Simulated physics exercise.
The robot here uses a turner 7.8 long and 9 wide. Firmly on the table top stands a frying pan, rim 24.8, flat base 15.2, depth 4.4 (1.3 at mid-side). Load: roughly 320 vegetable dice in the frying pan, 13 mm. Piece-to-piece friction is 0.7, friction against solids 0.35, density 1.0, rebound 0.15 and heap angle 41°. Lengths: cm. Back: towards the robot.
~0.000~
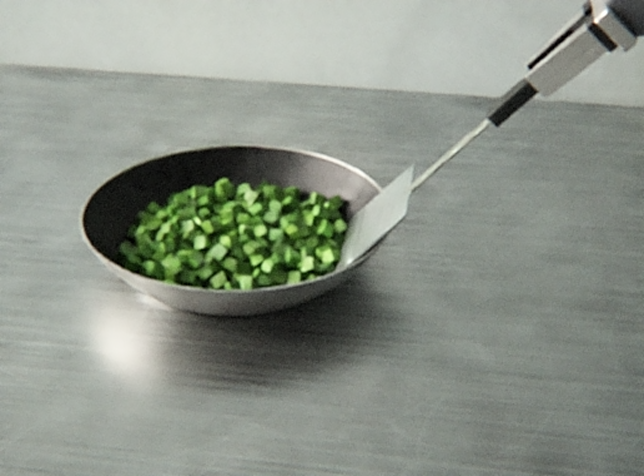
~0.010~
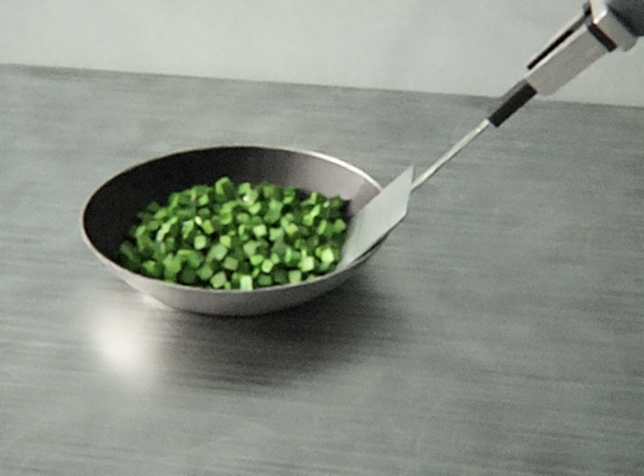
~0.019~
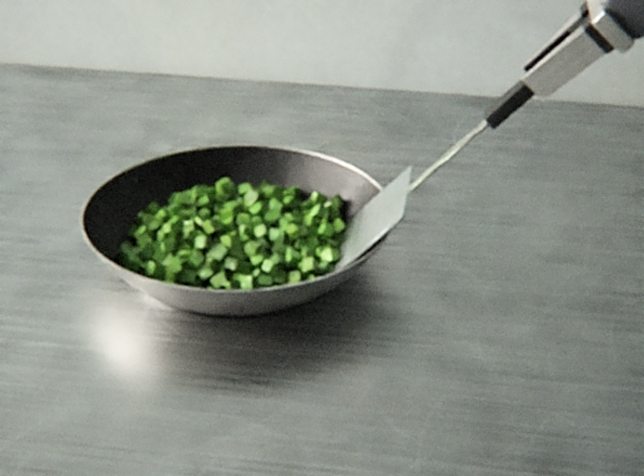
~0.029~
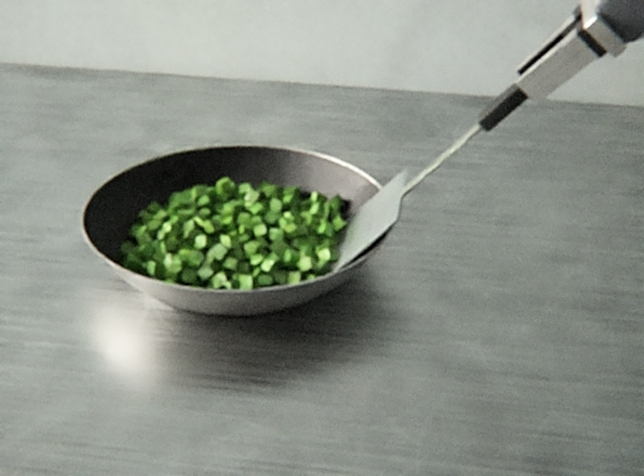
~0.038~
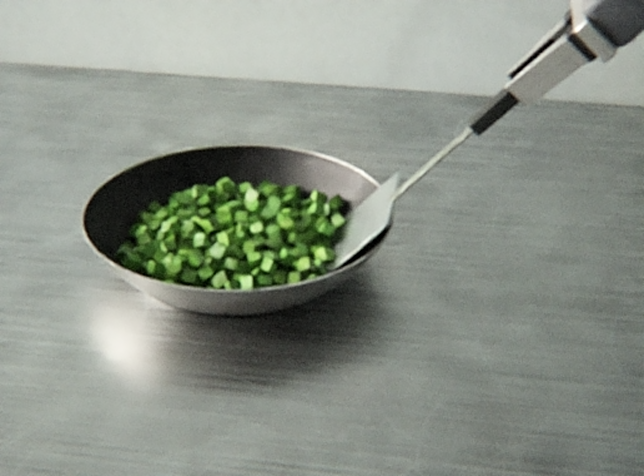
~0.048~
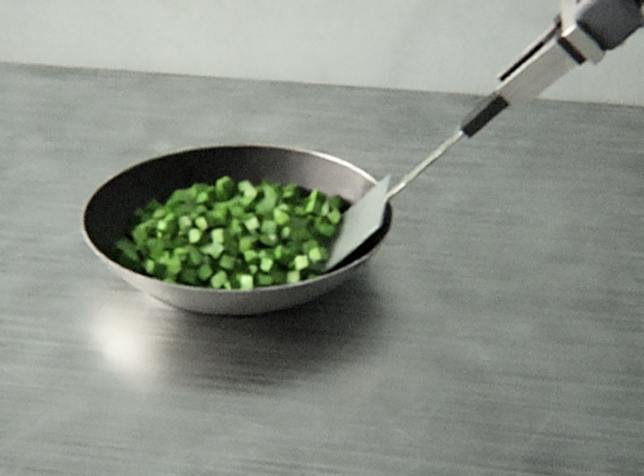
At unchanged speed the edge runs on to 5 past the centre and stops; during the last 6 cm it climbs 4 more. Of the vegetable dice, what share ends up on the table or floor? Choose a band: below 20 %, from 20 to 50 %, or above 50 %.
That share falls below 20 %.
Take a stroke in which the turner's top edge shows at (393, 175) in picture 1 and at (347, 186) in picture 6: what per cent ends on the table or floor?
I'd put it at roughly 25 per cent.
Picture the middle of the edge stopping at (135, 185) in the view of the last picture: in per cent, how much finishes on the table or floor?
40 %, roughly.
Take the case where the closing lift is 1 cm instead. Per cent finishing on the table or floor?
Close to 15 in a hundred.
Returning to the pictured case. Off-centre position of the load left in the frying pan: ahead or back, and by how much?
Some 5.0 cm ahead.
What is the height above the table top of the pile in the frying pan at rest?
6.5 cm.
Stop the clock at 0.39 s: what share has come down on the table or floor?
It is near 10 percent.
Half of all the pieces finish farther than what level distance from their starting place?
About 6 centimetres.
By 0.10 s, sloping 48°, highest piece 7 above the table; 315 in the frying pan, 1 on the blade or in flight.
By 0.16 s, sloping 48°, highest piece 10 above the table; 308 in the frying pan, 8 on the blade or in flight.
By 0.39 s, sloping 48°, highest piece 8 above the table; 275 in the frying pan, 33 on the table or floor, 8 on the blade or in flight.
By 1.44 s, sloping 48°, highest piece 6 above the table; 275 in the frying pan, 41 on the table or floor.
Final count, 275 in the frying pan, 41 on the table or floor. That is 13 % on the table or floor.
